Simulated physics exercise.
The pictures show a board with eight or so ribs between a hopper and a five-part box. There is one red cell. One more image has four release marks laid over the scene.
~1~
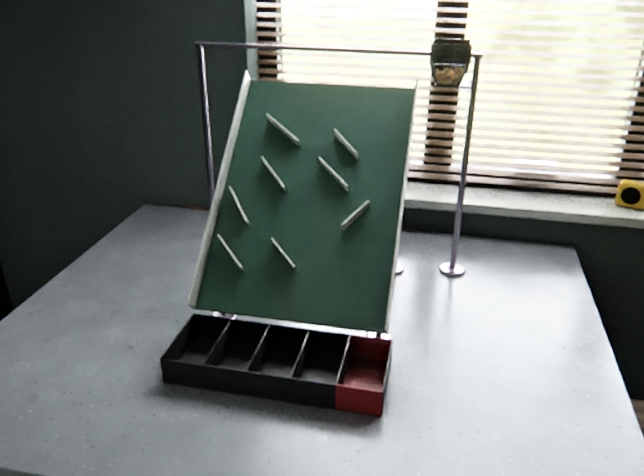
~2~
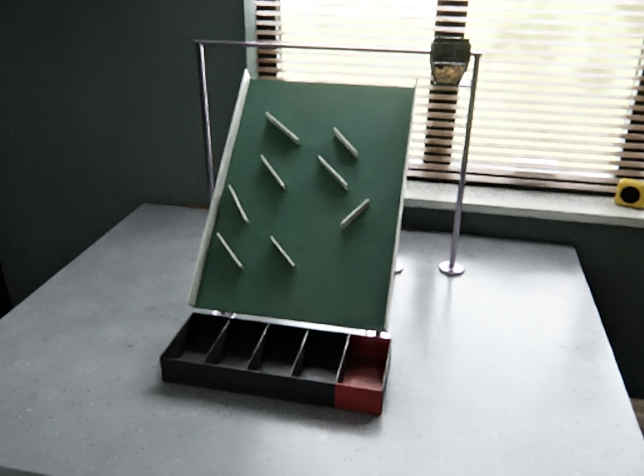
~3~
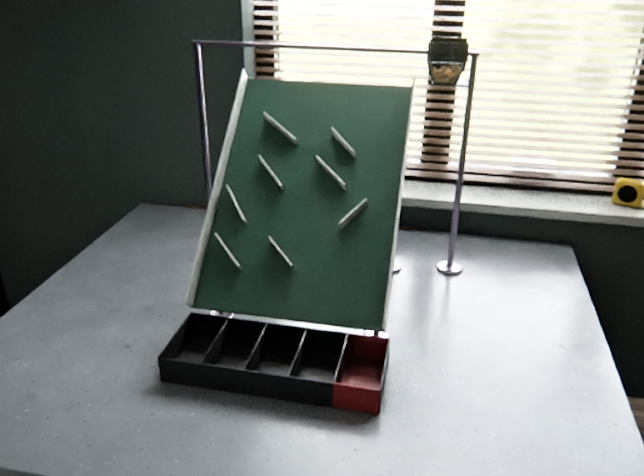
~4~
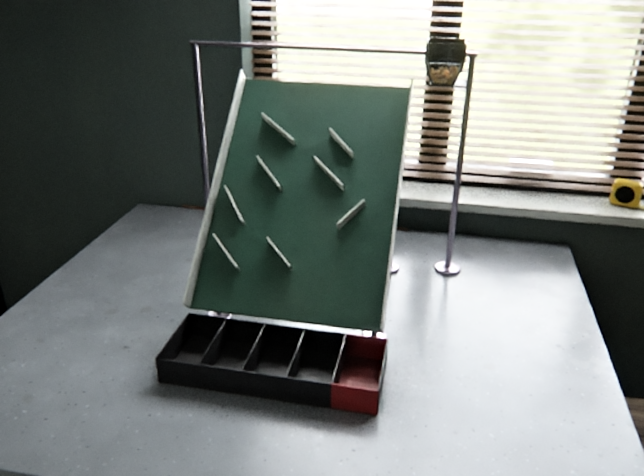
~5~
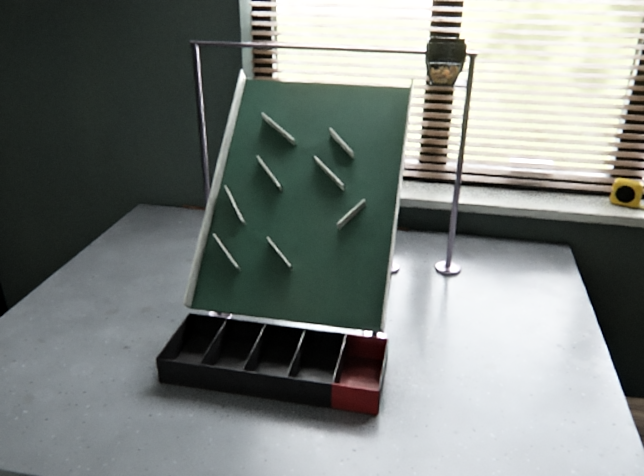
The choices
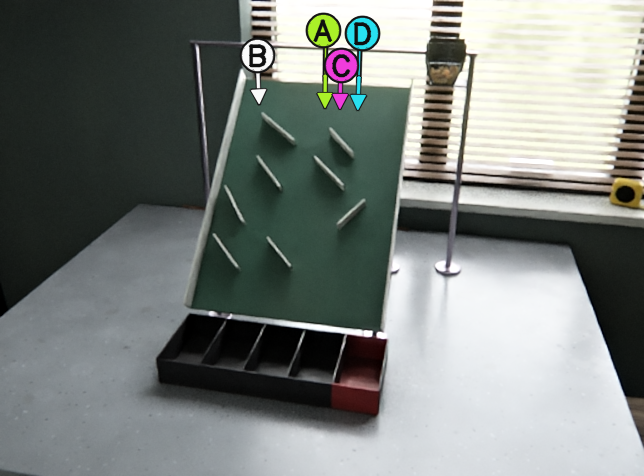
A tilted green board with pale edges stands on a grey tabletop before a window with slatted blinds, seen from the front and slightly above. Short pale ribs slant across it, a small hopper hangs from a thin metal frame at upper right, and below sits a black five-part box with a red right-hand cell. Nothing on the table moves; only the camera shifts very slightly.
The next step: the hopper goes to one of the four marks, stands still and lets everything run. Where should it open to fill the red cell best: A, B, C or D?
I would pick mark D.
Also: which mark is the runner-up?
Here it is mark C.
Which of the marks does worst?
That would be B.
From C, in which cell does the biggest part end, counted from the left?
The fifth from the left.
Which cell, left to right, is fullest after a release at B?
It is the third one.
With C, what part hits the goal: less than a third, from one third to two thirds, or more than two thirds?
It is from one third to two thirds.
On the marked copy, mark A meets the board at (325, 102); mark B meets the board at (258, 98); mark C meets the board at (340, 103); mark D meets the board at (357, 104).
Choosing A, about a third in the red cell, about two thirds in other cells.
Choosing B, a stray few in the red cell, nearly all in other cells, a small part outside the box.
Choosing C, about half in the red cell, about half in other cells.
Choosing D, most in the red cell, about a quarter in other cells.
